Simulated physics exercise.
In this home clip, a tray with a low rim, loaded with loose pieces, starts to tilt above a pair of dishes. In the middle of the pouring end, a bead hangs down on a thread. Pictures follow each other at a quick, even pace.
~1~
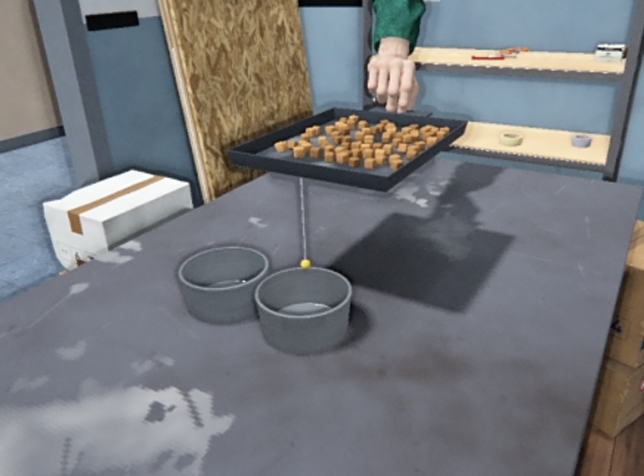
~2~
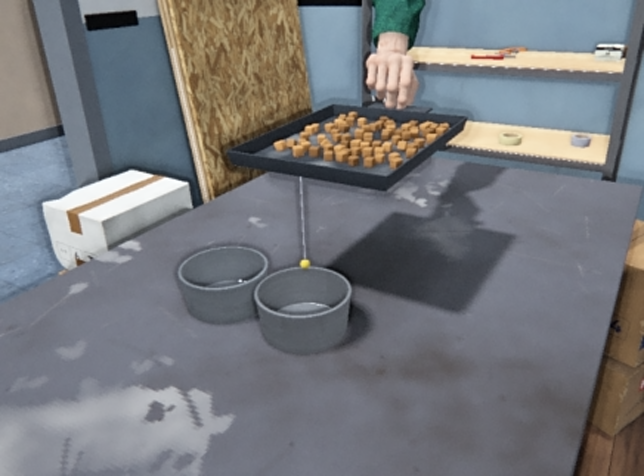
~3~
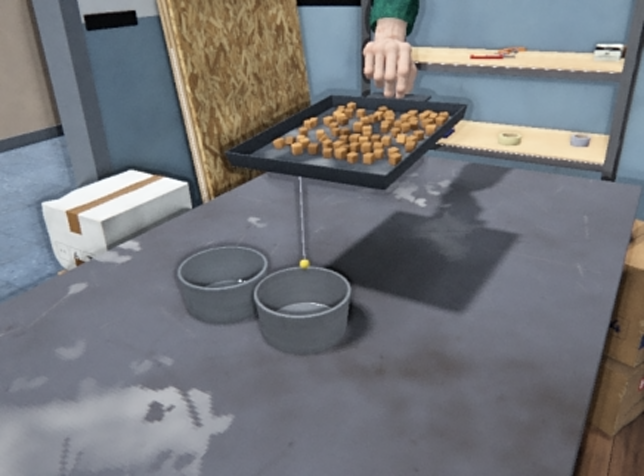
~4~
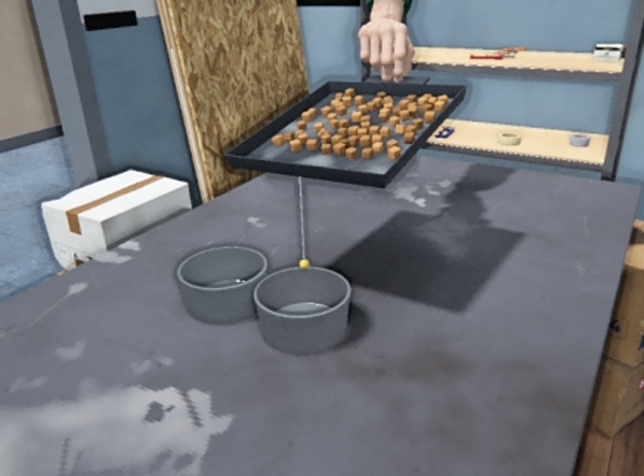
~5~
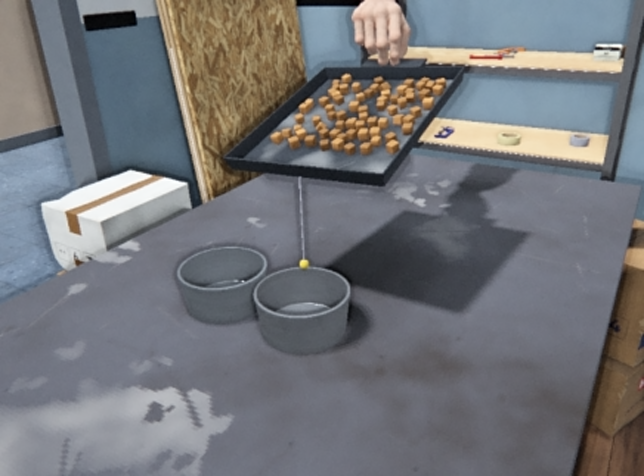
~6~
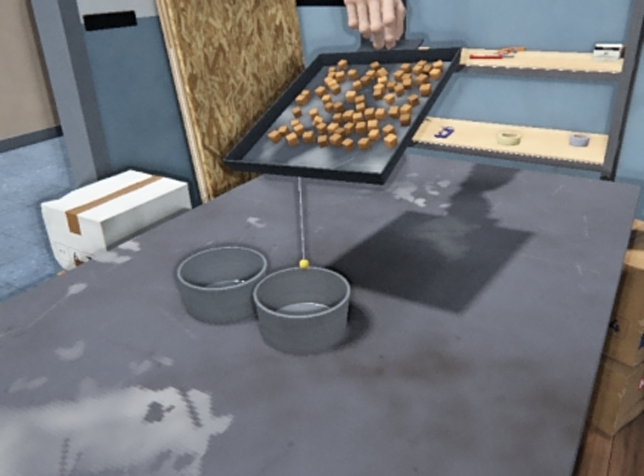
A hand raised the far side of a dark tray scattered with small brown cubes, tilting it gradually toward its near left corner above two gray dishes, while a yellow bead hung below on a thread.
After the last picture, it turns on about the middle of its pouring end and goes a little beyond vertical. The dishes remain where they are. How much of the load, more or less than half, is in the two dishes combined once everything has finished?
More than half.
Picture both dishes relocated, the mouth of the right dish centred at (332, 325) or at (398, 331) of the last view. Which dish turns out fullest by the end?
Left side first, Left side second.
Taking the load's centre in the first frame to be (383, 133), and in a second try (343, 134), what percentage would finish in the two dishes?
First try 70 %, second try 70 %.
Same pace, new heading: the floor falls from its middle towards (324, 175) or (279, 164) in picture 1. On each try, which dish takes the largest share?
So, the dish at the right the first time round, the dish at the left the second.
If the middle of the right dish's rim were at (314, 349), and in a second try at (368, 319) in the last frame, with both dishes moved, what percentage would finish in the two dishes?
About 20 and 50 per cent respectively.
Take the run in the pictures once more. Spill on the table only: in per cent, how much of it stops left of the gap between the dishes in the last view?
It works out to some 60 per cent.
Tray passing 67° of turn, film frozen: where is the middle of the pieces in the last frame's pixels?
Centre estimate: (280, 151).
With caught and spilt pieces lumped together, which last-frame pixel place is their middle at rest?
Last view, centre at rest - approx. (256, 311).
Shortly afterwards, tray tipped steeply; all but a few on the tray; only a few in the air.
Next, tray tipped past a quarter turn; the bulk on the tray; a little in the right dish; a little in the left dish; a little outside both; a little in the air.
Some moments later, tray tipped past a quarter turn; near a third in the right dish; near a third in the left dish; near a quarter outside both; only a few in the air.
In the end, tray tipped past a quarter turn; near a third in the right dish; near a third in the left dish; near a quarter outside both; only a few in the air.
